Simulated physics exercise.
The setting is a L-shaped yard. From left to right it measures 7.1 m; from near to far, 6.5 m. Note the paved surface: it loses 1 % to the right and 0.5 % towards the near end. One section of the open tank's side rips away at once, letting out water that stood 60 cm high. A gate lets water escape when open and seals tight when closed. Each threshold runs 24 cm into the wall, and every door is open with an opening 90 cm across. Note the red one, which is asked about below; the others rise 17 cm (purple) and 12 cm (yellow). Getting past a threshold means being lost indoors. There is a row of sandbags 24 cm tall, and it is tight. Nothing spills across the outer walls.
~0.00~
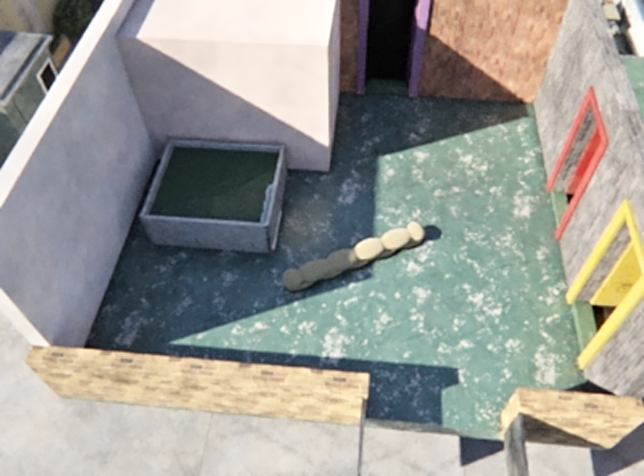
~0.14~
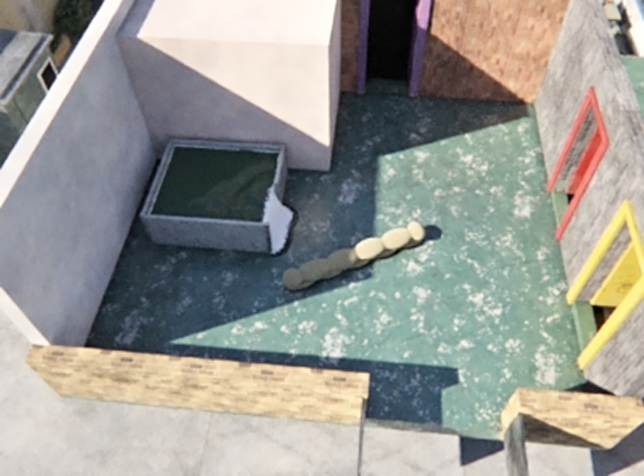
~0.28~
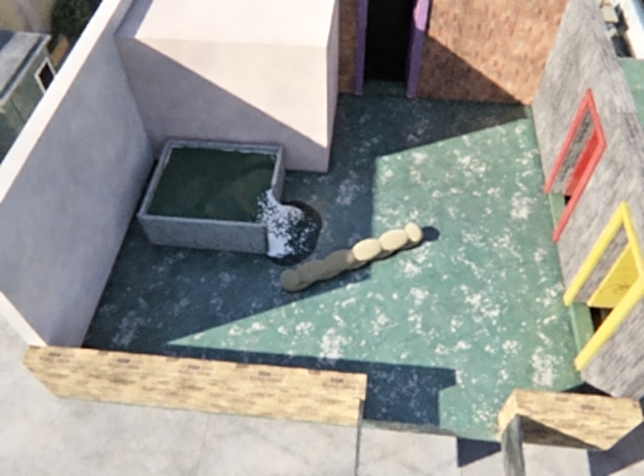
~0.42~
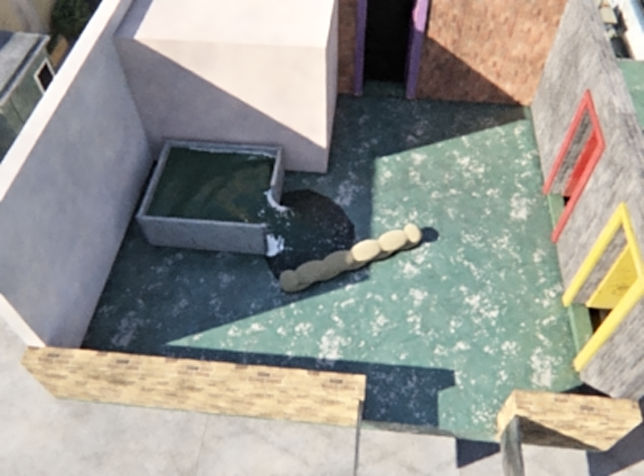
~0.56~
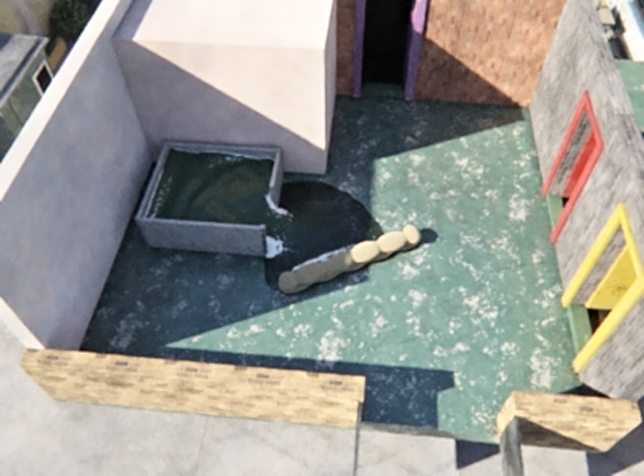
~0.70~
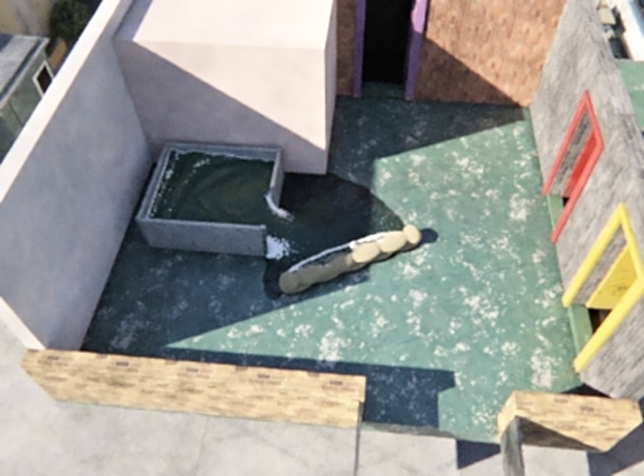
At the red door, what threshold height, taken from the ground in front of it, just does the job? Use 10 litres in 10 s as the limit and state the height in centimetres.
9.5 cm.
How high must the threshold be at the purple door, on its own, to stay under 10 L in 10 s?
Roughly 6.0 cm at purple.
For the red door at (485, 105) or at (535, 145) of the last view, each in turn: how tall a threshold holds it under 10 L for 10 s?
Around 19 and 15 cm respectively.
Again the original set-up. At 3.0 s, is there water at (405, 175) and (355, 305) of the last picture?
Awash, untouched.
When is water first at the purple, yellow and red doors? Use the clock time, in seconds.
Purple 4.0 s / yellow 4.0 s / red 1.8 s.
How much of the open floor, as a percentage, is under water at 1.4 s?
Near 20 per cent of the open floor.
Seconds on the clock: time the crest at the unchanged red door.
Peak time: Around 3.2 s.
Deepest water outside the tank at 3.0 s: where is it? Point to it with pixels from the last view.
Around (527, 112).
After 1.4 s water covers 20 % of the floor, deepest (38 cm) near (317, 267); it has not reached the red door.
After 3.0 s water covers 40 % of the floor, deepest (37 cm) near (527, 112); 10 cm at the red door, 9 litres in over its 6 cm threshold.
After 10.0 s water covers 85 % of the floor, deepest (10 cm) near (397, 238); 9 cm at the red door, 61 litres in over its 6 cm threshold.
At the red door as built, the water arrived by 1.8 s and peaked near 11 cm at 3.2 s.
With a threshold of 8.5 cm, 19 litres would have come in within the 10 s; with 11.5 cm, 3 litres. So under 10 litres takes about 9.5 cm.
